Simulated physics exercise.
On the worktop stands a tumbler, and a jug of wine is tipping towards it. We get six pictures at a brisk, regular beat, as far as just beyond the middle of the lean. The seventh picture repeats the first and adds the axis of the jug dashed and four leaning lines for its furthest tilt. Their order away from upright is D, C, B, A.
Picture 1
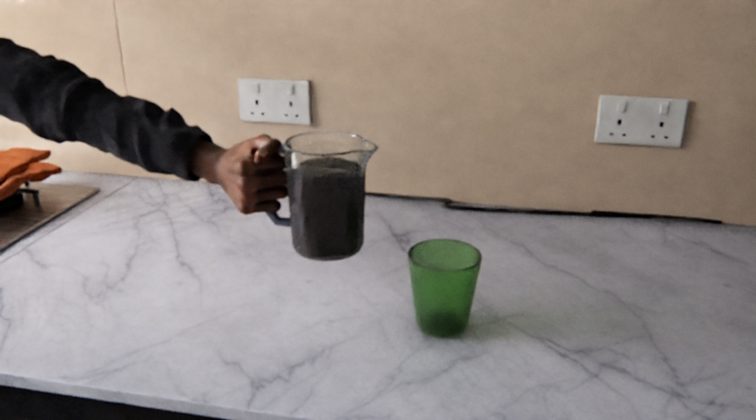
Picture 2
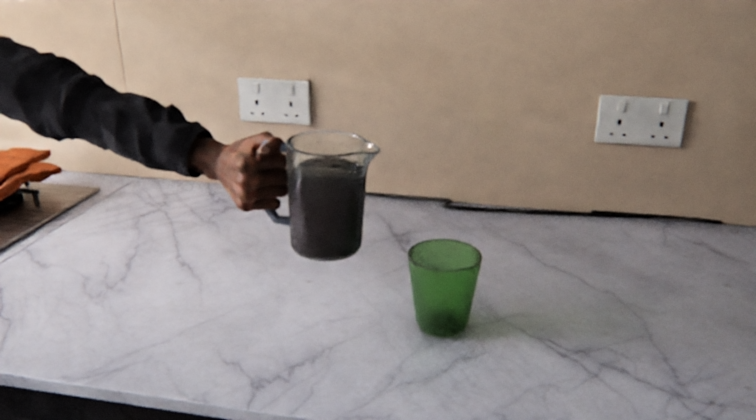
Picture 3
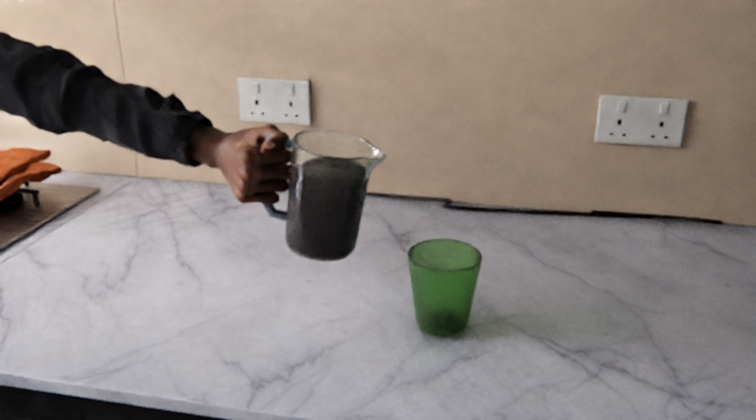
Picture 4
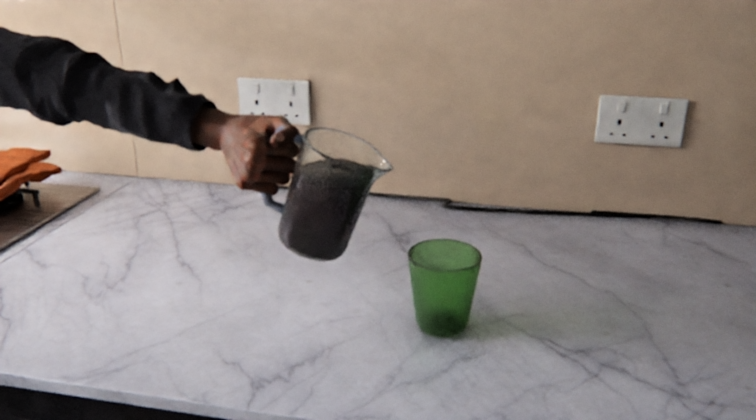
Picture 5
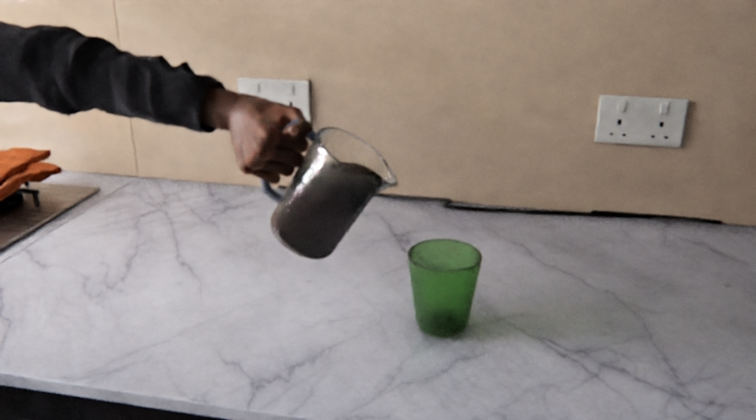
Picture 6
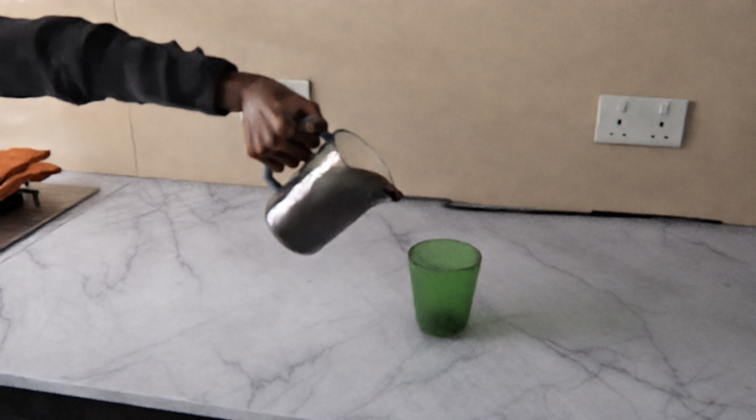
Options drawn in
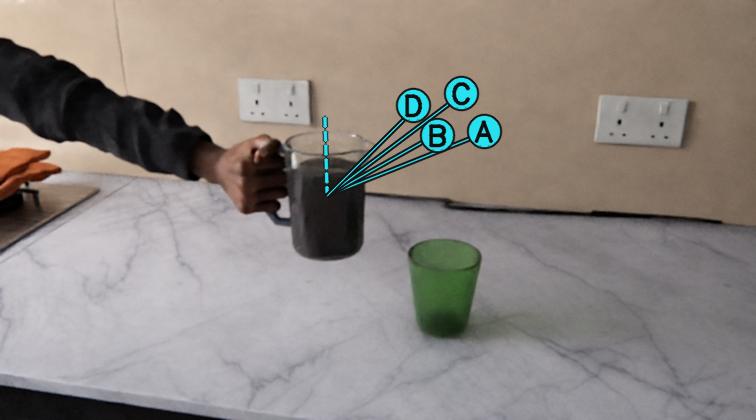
A hand holds a clear jug of dark liquid upright, above and to the left of an empty green tumbler on a marble-patterned worktop. The hand tilts the jug steadily to the right, and the liquid slides toward the lip until it just reaches over the edge.
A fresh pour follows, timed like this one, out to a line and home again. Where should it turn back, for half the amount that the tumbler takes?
A beats the others.
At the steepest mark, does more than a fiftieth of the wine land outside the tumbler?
No, it does not.
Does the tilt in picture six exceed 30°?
Yes, it does.
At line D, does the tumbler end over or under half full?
Under.
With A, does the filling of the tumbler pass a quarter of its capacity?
Yes.
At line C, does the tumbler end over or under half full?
Under half.
On the marked copy, A at (469, 138); B at (421, 142); C at (448, 104); D at (403, 120).
With A, the tumbler ends with about 49 % of what it can hold.
With B, the tumbler ends with about 33 % of what it can hold.
With C, the tumbler ends with about 20 % of what it can hold.
With D, the tumbler ends with about 11 % of what it can hold.
